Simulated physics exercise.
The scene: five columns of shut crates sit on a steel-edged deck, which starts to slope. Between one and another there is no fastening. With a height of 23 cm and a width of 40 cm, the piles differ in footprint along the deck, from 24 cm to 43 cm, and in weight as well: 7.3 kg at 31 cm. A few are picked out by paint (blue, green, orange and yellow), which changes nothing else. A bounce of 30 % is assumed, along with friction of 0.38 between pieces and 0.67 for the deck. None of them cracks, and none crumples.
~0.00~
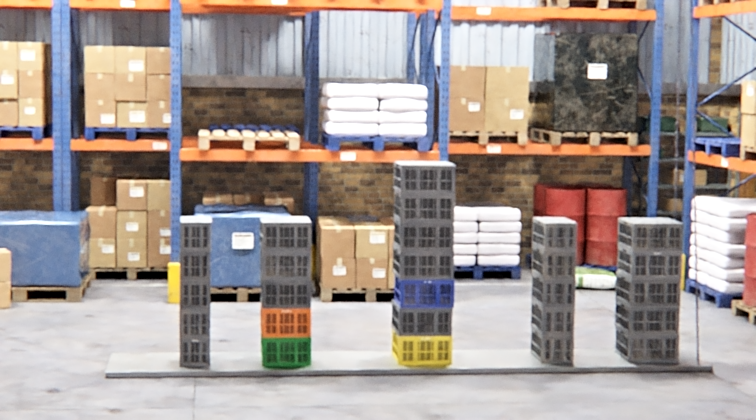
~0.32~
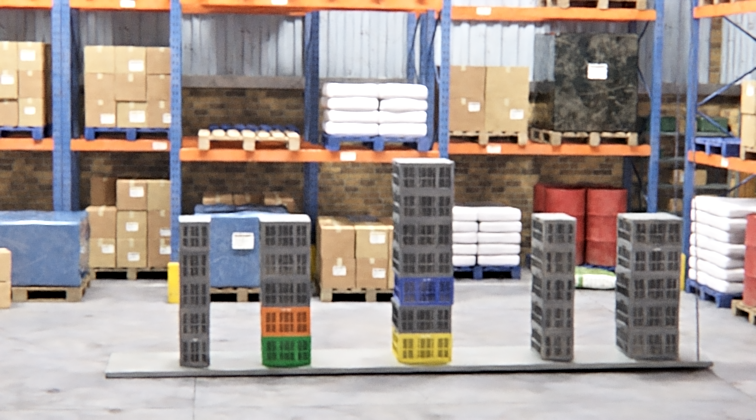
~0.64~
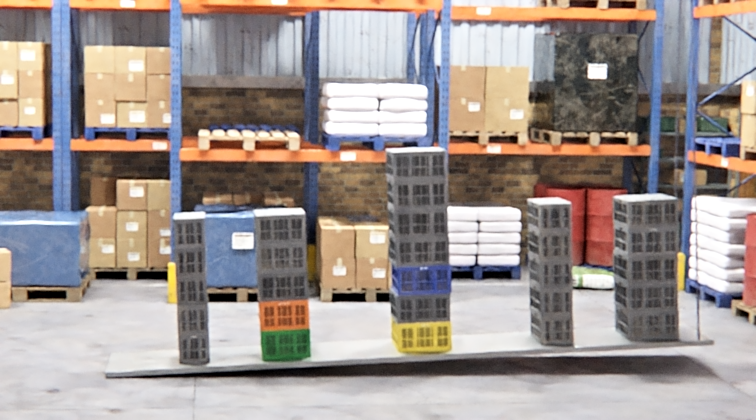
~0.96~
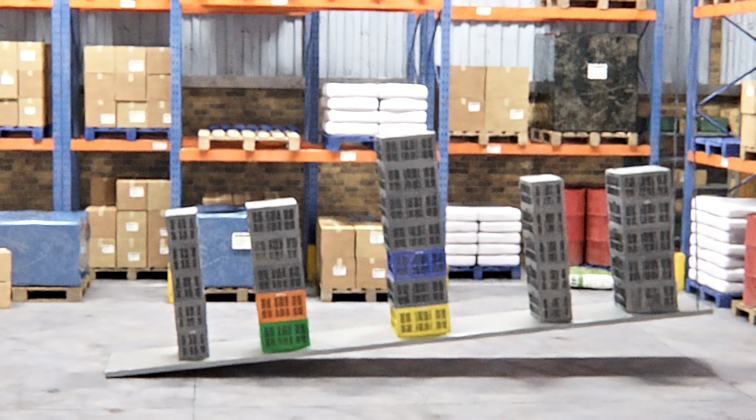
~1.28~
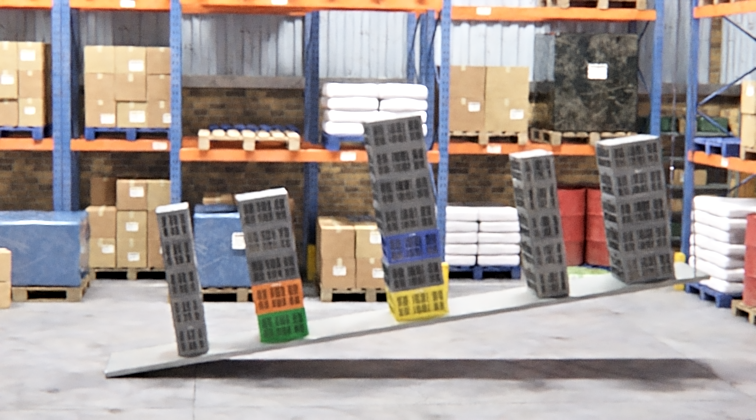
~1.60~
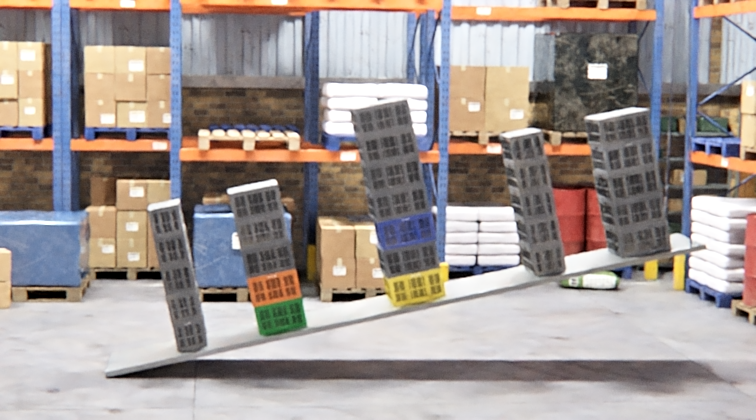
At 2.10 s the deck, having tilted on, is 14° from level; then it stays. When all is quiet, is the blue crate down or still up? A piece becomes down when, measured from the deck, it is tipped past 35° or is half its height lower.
When it's all over, the blue crate has fallen.
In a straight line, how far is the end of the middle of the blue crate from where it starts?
Around 80 cm, start to finish.
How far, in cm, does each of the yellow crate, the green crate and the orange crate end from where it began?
Displacements: Yellow = 60, green = 30, orange = 60 (cm).
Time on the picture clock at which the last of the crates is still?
At roughly 6.0 seconds.
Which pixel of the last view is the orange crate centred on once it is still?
Somewhere around pixel (215, 312).
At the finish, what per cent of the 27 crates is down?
75%.
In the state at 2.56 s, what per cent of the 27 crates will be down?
By then 20 %.
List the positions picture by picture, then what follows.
In the first frame (we follow the side turned to the camera; leans and shifts are taken against what carries them), middle of the deck's edge (418, 371) slope 0°; blue crate (428, 294); yellow crate (426, 351); green crate (287, 352); no piece has moved.
In the second frame, middle of the deck's edge (418, 369) slope 0°; blue crate (427, 291).
In the third frame, middle of the deck's edge (418, 358) slope 3°; blue crate (425, 280).
In the fourth frame, middle of the deck's edge (417, 342) slope 6°; blue crate (420, 264).
In the fifth frame, middle of the deck's edge (415, 325) slope 9°; blue crate (414, 246).
In the sixth frame, middle of the deck's edge (413, 309) slope 12°; blue crate (408, 231); orange crate (274, 288); yellow crate (418, 287); no piece has moved.
Around 2.56 s, slope 14°; 5 of the 27 crates down; blue crate tipped 5°; yellow crate tipped 5°.
Around 3.46 s, slope 14°; 16 of the 27 crates down; blue crate tipped 54°, 32 cm lower; orange crate tipped 18°.
Finally (6.0 s), slope 14°; 20 of the 27 crates down; blue crate tipped 52°, 33 cm lower; orange crate tipped 28°, 15 cm lower; yellow crate displaced 18 mm. Seen by the last camera, middles, blue crate near (325, 278), orange crate near (215, 312).
